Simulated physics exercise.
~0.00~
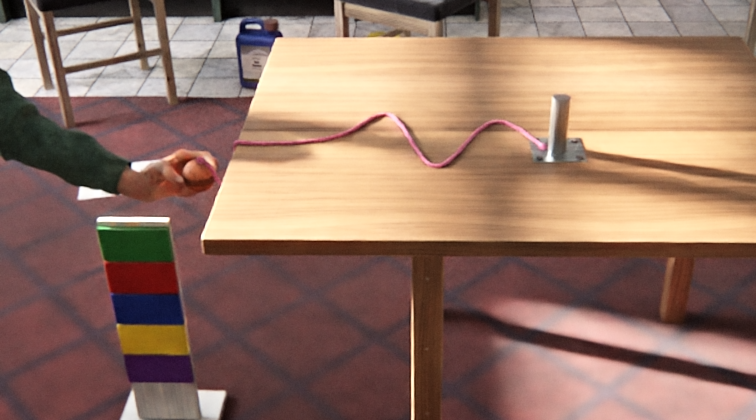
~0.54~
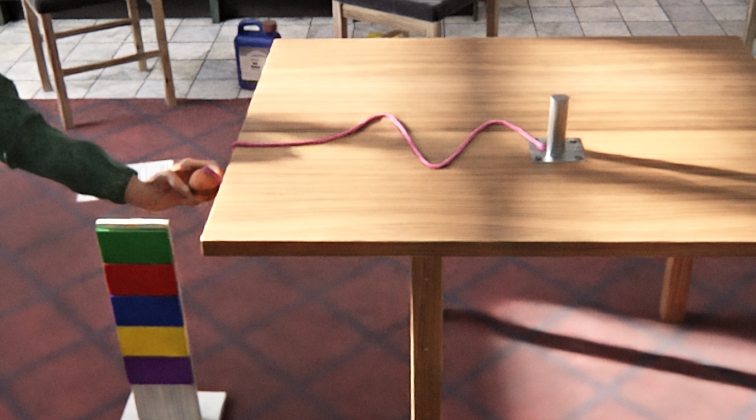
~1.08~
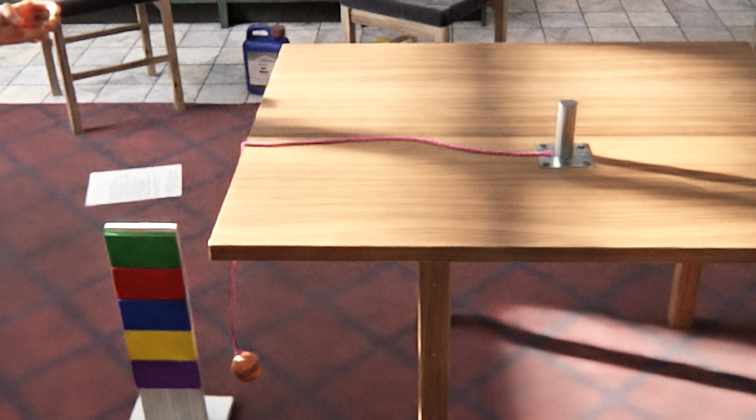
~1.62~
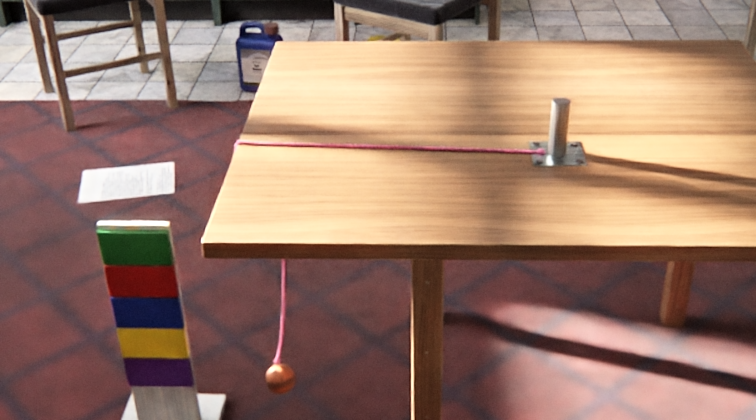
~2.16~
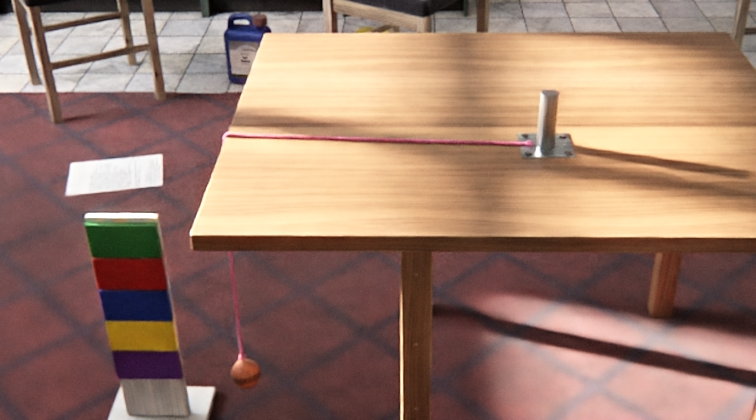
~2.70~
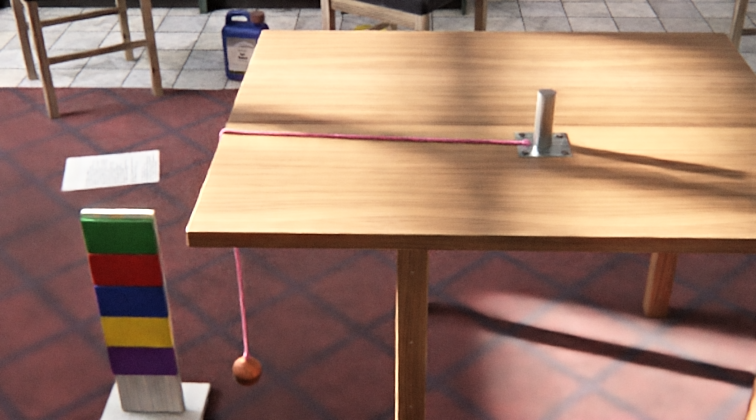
At the start, a hand holds an orange ball at the left edge of a wooden table, above a stand of green, red, blue, yellow and purple bands. A pink shoelace runs from the ball in loose loops across the tabletop to a bolted metal post. The hand lets go and draws back, and the ball drops below the edge as the loops straighten out. The lace pulls taut, and the hanging ball swings a little to the right, then back left. Finally it hangs almost still, its middle level with the purple band.
